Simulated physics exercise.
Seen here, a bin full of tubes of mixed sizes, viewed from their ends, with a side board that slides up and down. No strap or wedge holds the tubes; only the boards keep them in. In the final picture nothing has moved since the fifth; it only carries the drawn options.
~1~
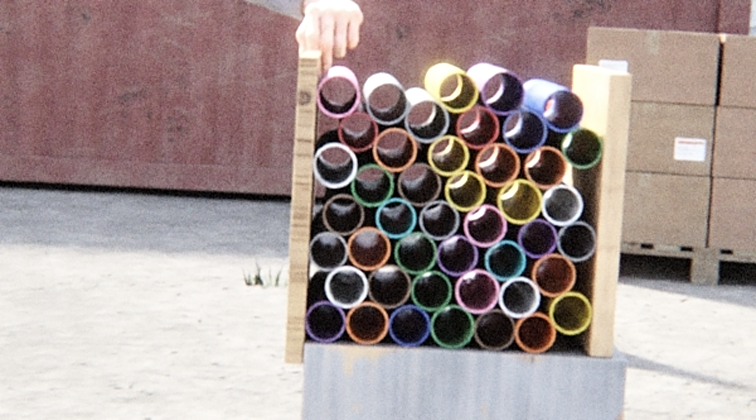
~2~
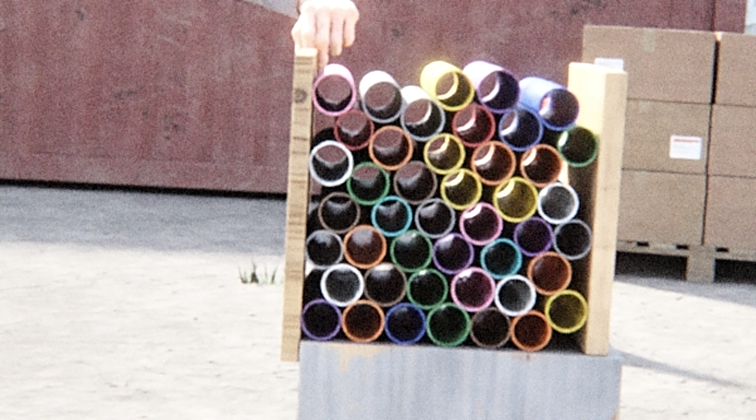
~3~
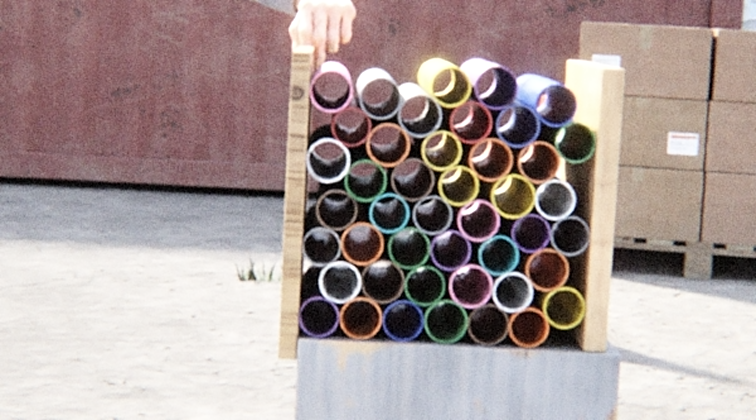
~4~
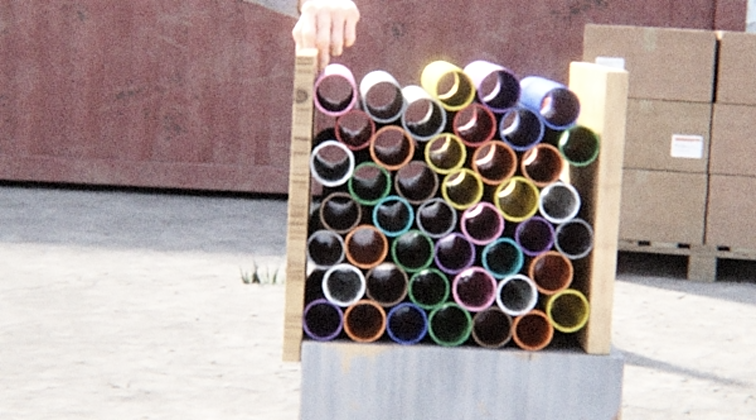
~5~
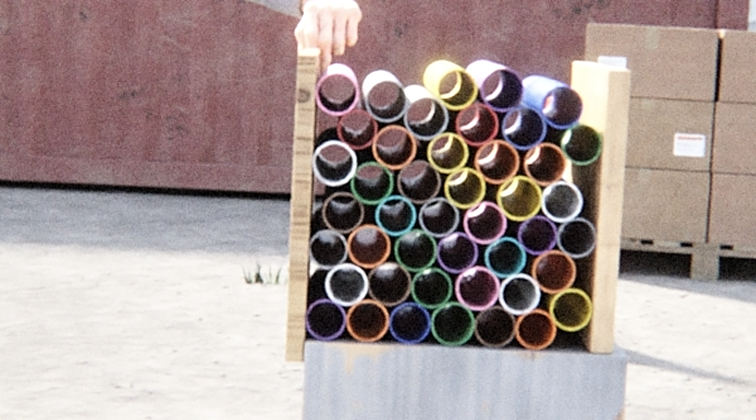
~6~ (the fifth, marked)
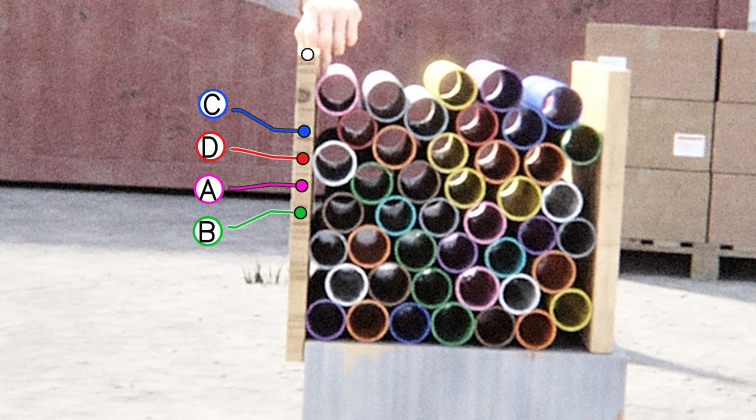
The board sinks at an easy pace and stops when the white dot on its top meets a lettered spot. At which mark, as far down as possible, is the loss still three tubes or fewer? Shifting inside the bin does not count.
The answer is mark A.
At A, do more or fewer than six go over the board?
At A, fewer than six.
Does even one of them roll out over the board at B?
Yes.
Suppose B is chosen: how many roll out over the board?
It comes to four.
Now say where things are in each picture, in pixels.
An orange tube (395, 150); a grey tube (427, 121); a green tube (583, 148), in the first frame.
A green tube (578, 146); side board (301, 192), in the second frame.
A purple tube (319, 317); an orange tube (528, 327), in the third frame.
A white tube (517, 295); a purple tube (455, 253), in the fourth frame.
A pink tube (485, 223); a brown tube (419, 182); an orange tube (394, 147), in the fifth frame.
On the marked copy, A at (302, 186); B at (301, 213); C at (304, 132); D at (303, 159); the white dot at (308, 54).
Following A. Soon after the start, top of the board (314, 116).
Later, top of the board (311, 184).
In the end, top of the board (311, 185), one out over the board.
As for the rest, B four out over the board; C none out over the board; D one out over the board.
